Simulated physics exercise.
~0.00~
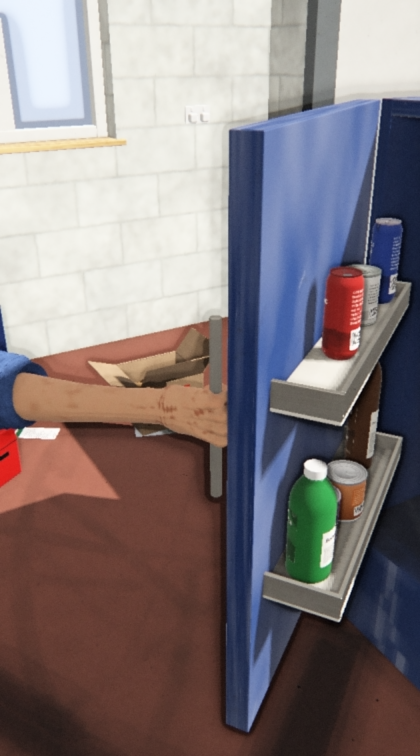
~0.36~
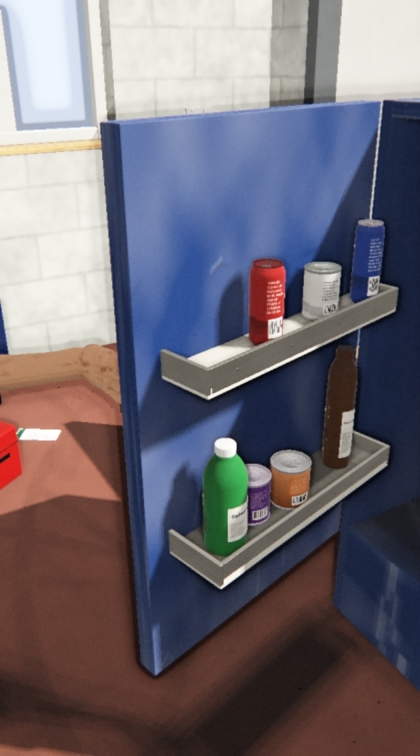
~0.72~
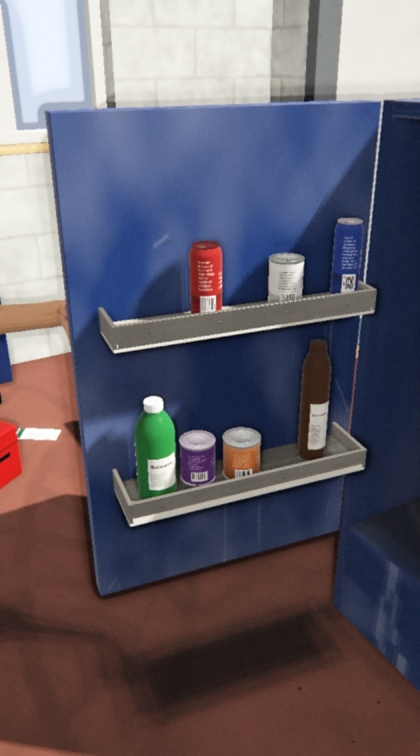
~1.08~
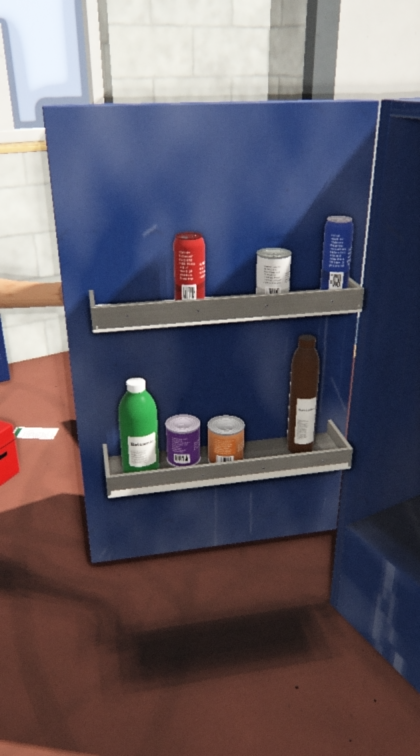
At the start, a hand grips the upright handle of a partly open blue locker door, whose inside carries two grey racks of cans, tins and bottles. The arm pulls the door wider, and its free edge swings left toward the viewer's side of the room, bringing a purple tin into clear view beside the green bottle. The door keeps opening until its inner face is seen almost flat on, then slows. The containers ride along with the racks, barely shifting. At the end, the door stands wide open, with all seven containers still upright behind the rails.
